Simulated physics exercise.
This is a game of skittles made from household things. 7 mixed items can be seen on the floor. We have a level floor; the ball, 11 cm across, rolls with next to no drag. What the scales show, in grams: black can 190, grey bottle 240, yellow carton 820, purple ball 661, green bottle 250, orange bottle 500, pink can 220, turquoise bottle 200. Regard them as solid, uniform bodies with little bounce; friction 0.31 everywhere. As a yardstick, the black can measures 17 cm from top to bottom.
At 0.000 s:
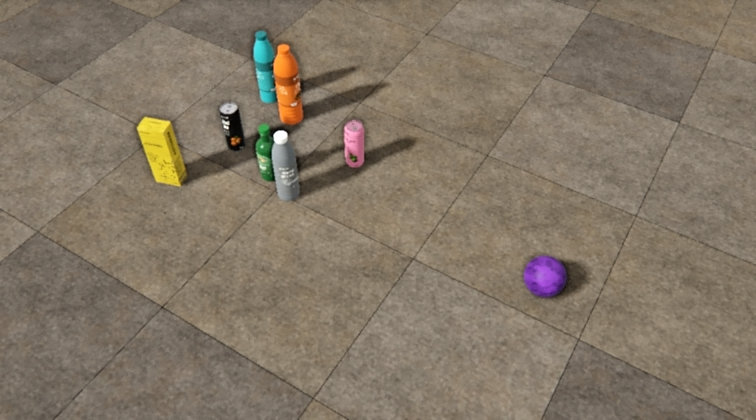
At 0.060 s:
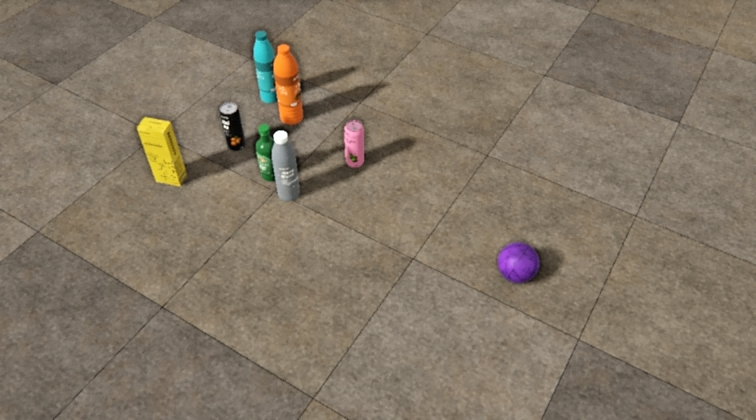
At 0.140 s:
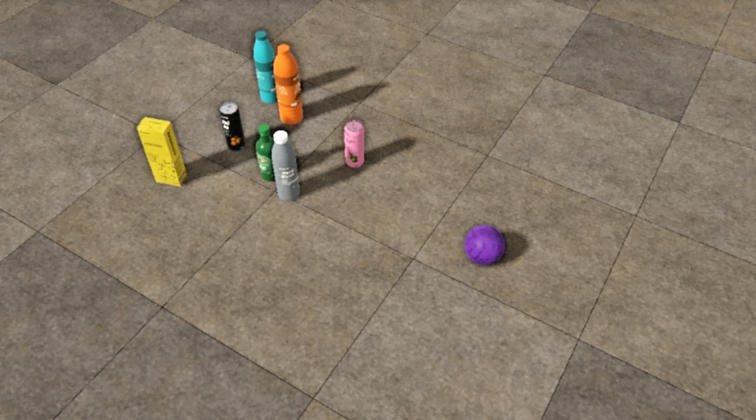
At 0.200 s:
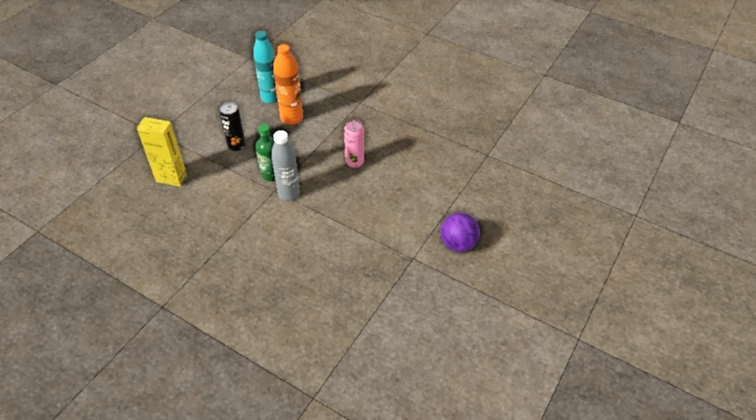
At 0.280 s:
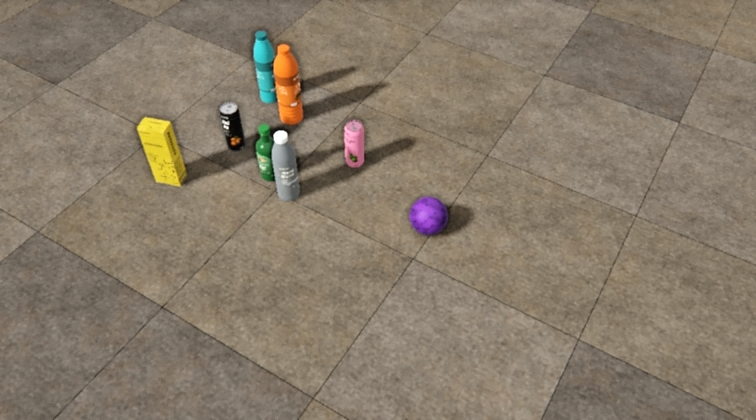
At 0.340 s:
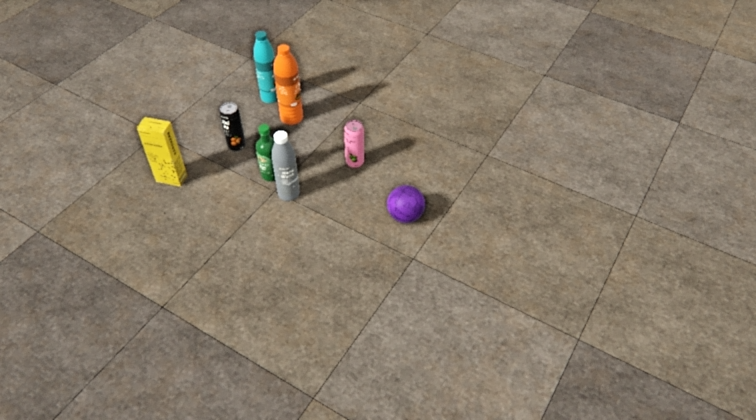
A floor of large brown and grey stone-like tiles is seen from above at an angle. The orange bottle stands beside a turquoise one at the back, with a yellow carton at left, a black can, green and grey bottles in the middle, and a pink can to their right. A purple ball rolls steadily from the right toward the upper left, nearing the upright items, which stay still.
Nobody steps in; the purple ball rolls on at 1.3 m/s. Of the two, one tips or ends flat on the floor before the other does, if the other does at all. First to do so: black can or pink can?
The first.
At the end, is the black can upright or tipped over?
In the last frame the black can does not stay up.
After 0.84 s, ball has run 110 cm; purple ball near (246, 118); black can moved 4 cm near (220, 129).
After 1.24 s, ball has run 157 cm; purple ball near (163, 61); black can on its side near (182, 150).
In the end (1.8 s), toppled on the floor, black can; the other 6 under 8 cm from the start. At the end, from the last picture's camera, black can near (182, 149), pink can near (355, 145). Black can went at 0.98 s; pink can was never lost.
